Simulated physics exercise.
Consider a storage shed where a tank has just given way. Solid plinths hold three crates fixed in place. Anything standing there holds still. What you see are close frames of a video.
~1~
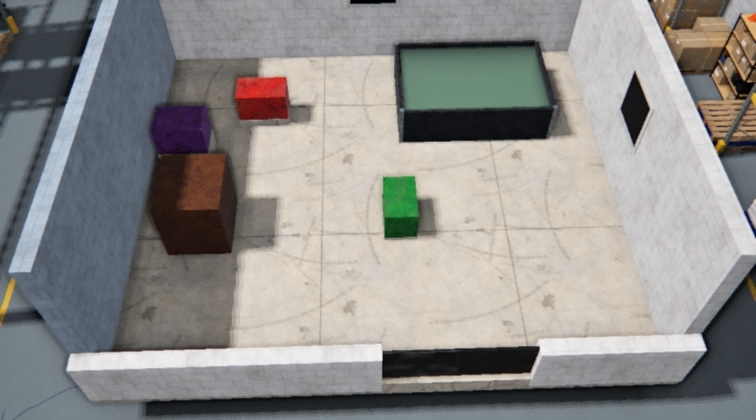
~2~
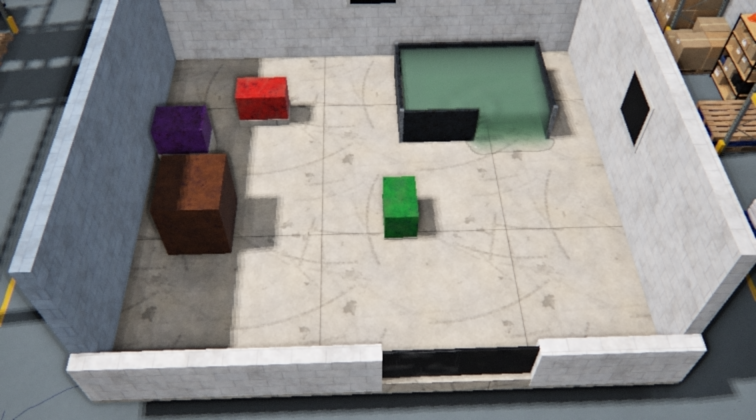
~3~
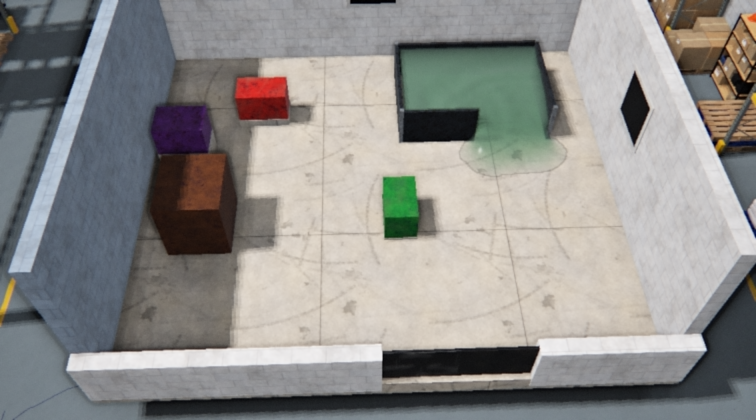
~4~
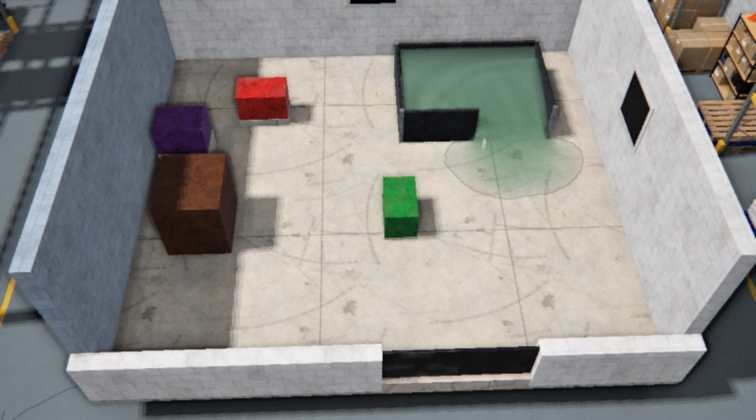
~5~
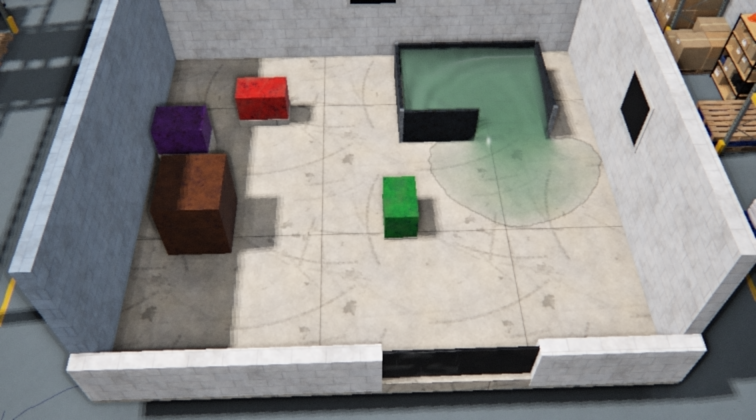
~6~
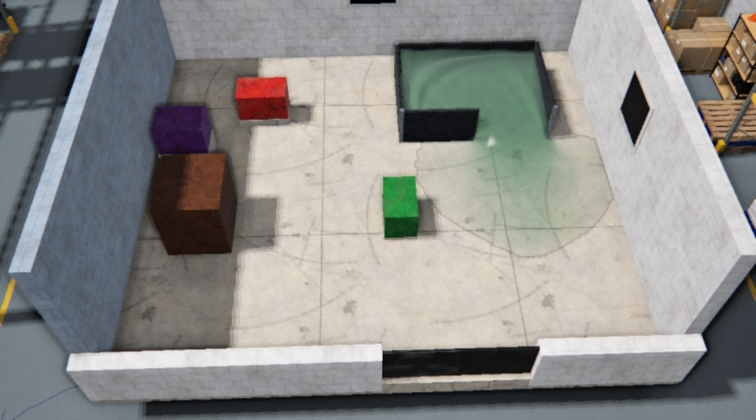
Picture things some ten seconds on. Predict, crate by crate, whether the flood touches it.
My prediction: The green crate is touched; the purple crate remains untouched; the red crate remains untouched.
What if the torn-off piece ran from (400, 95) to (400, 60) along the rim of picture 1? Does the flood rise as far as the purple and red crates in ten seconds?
So the purple remains untouched while the red goes wet.
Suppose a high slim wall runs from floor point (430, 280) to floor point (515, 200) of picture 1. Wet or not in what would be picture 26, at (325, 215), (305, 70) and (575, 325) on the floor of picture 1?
One by one: Spared, spared, soaked.
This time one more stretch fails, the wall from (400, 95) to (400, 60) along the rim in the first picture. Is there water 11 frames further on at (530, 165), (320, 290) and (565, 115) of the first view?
Those three places would be still unsoaked, still unsoaked and still unsoaked, in that order.
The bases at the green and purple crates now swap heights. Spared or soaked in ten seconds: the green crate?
My guess is that the green one stays untouched.
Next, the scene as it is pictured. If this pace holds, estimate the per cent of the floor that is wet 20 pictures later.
Near 40 in a hundred.
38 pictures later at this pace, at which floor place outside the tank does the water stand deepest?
Estimated pixel: (125, 299).
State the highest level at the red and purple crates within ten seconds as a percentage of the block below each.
Around 60 % and 30 %.
A moment on, water covers 30 % of the floor; the green crate water round its plinth, the purple crate not reached, the red crate not reached.
Next, water covers 30 % of the floor; the green crate water round its plinth, the purple crate not reached, the red crate not reached.
Then, water covers 40 % of the floor; the green crate water round its plinth, the purple crate not reached, the red crate not reached.
Later, water covers 65 % of the floor; the green crate water round its plinth, the purple crate water round its plinth, the red crate not reached.
In the end, water covers 90 % of the floor; the green crate was topped, the purple crate stayed above the water, the red crate stayed above the water.
